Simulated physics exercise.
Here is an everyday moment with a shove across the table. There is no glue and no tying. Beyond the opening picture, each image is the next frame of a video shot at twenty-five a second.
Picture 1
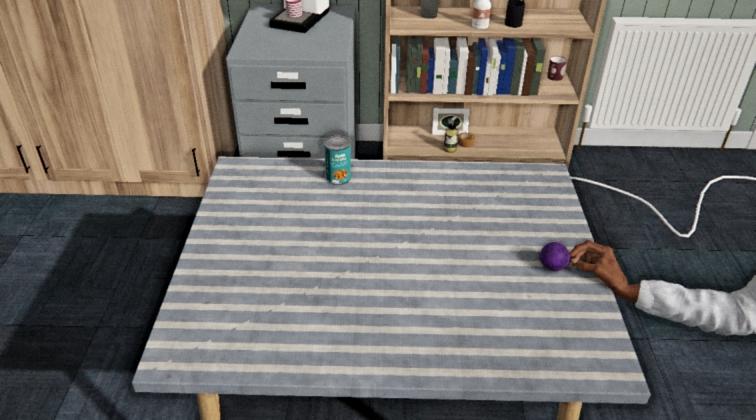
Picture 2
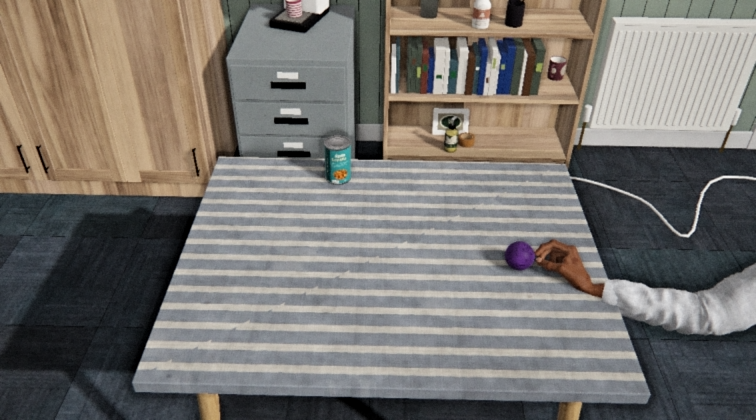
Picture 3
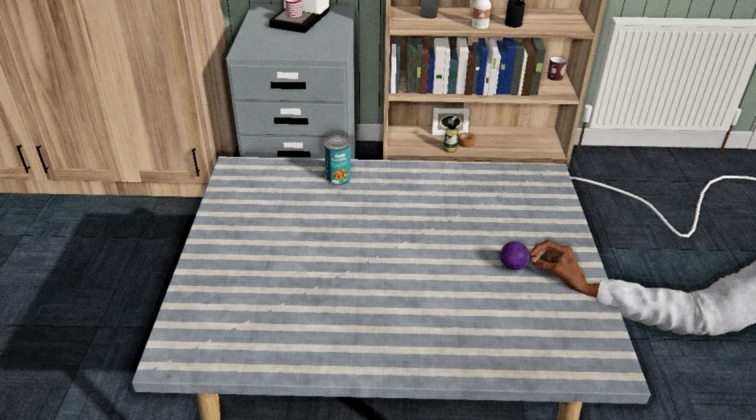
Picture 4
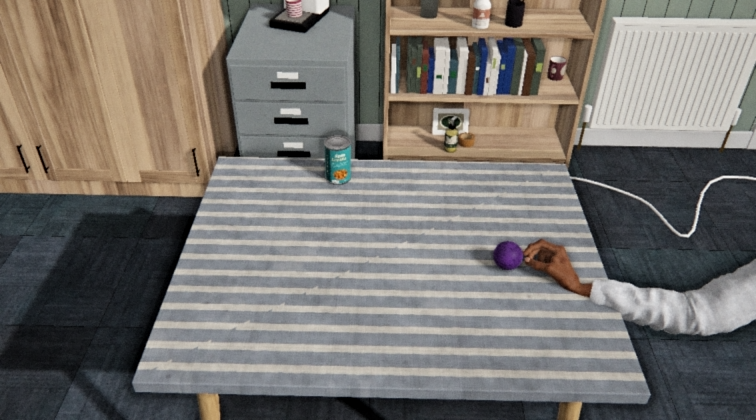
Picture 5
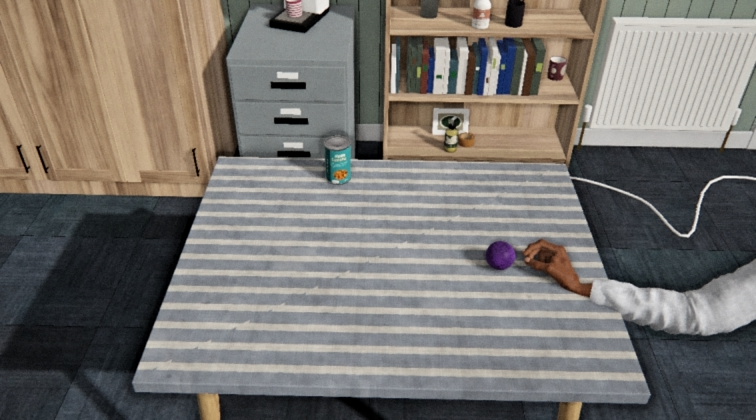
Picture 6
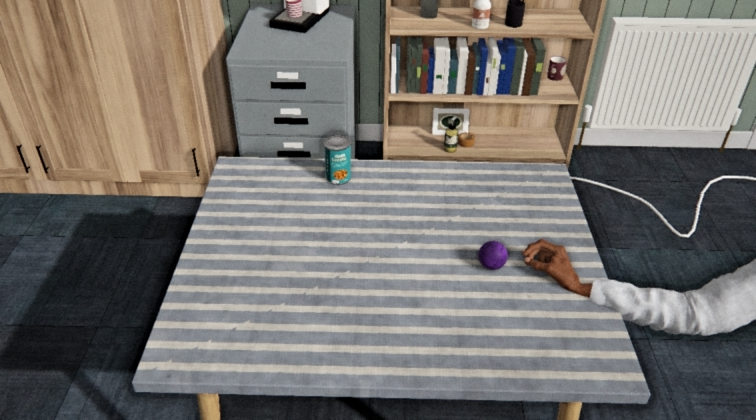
A room with wooden cupboards, a grey filing cabinet and a bookshelf is seen from above the front of a table by a still camera. A grey-and-cream striped table holds a teal can near its back edge and a purple ball at the right, touched by a hand in a white sleeve. The hand pushes the ball leftward, then halts while the ball rolls slowly a little farther left.
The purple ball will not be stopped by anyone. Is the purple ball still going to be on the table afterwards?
Yes, it is still there.
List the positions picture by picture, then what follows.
The first frame shows under the hand; purple ball (555, 257).
The second frame shows under the hand; purple ball (520, 256).
The third frame shows under the hand; purple ball (515, 256).
The fourth frame shows purple ball (508, 256).
The fifth frame shows purple ball (500, 255) shifted a little.
The sixth frame shows purple ball (493, 256) shifted a little.
Then, 0.10 s on from there, purple ball shifted about its own width near (476, 255).
Then, 0.30 s on from there, purple ball shifted well along near (448, 254).
Then, 0.40 s on from there, purple ball shifted well along near (437, 254).
Then, 0.70 s on from there, purple ball shifted well along near (415, 254).
In the end, moved from the start, purple ball. At the end, from the last picture's camera, purple ball near (410, 254).
